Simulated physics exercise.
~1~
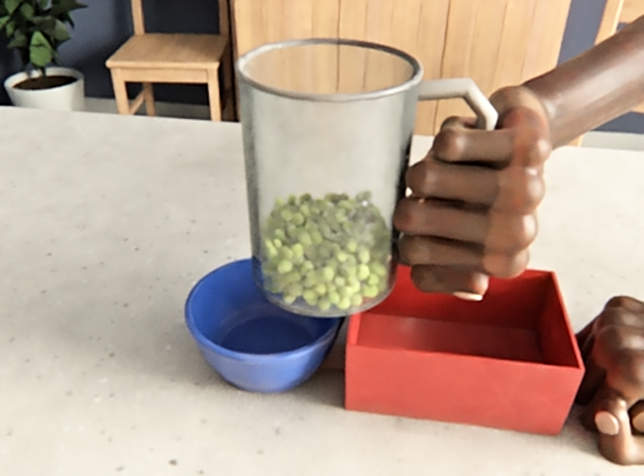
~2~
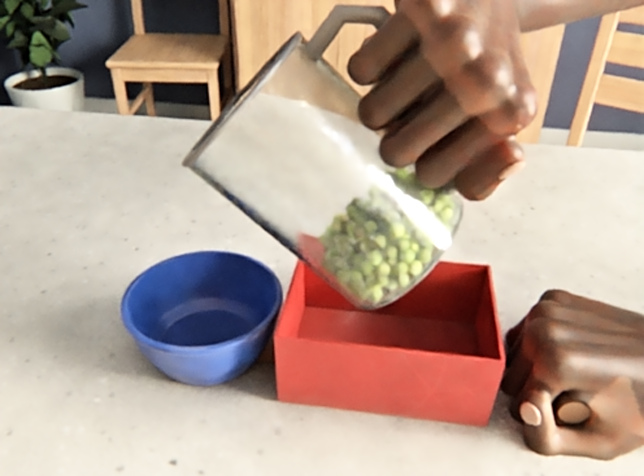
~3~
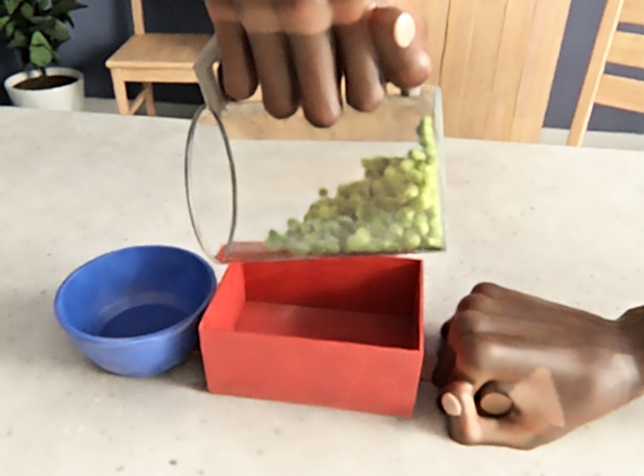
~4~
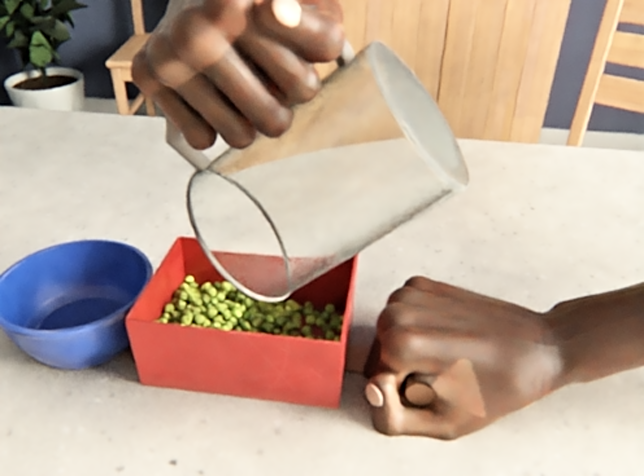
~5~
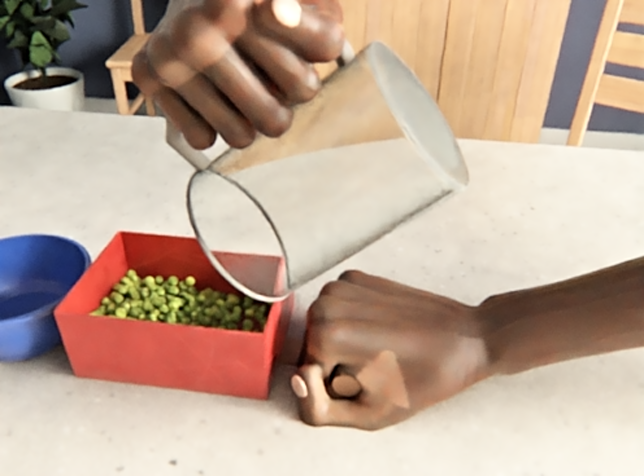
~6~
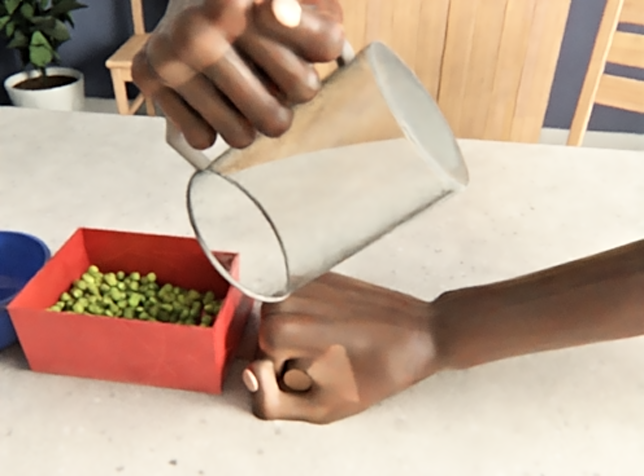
On a pale counter, a hand tips green peas from a clear cup into a left-sliding red tin.
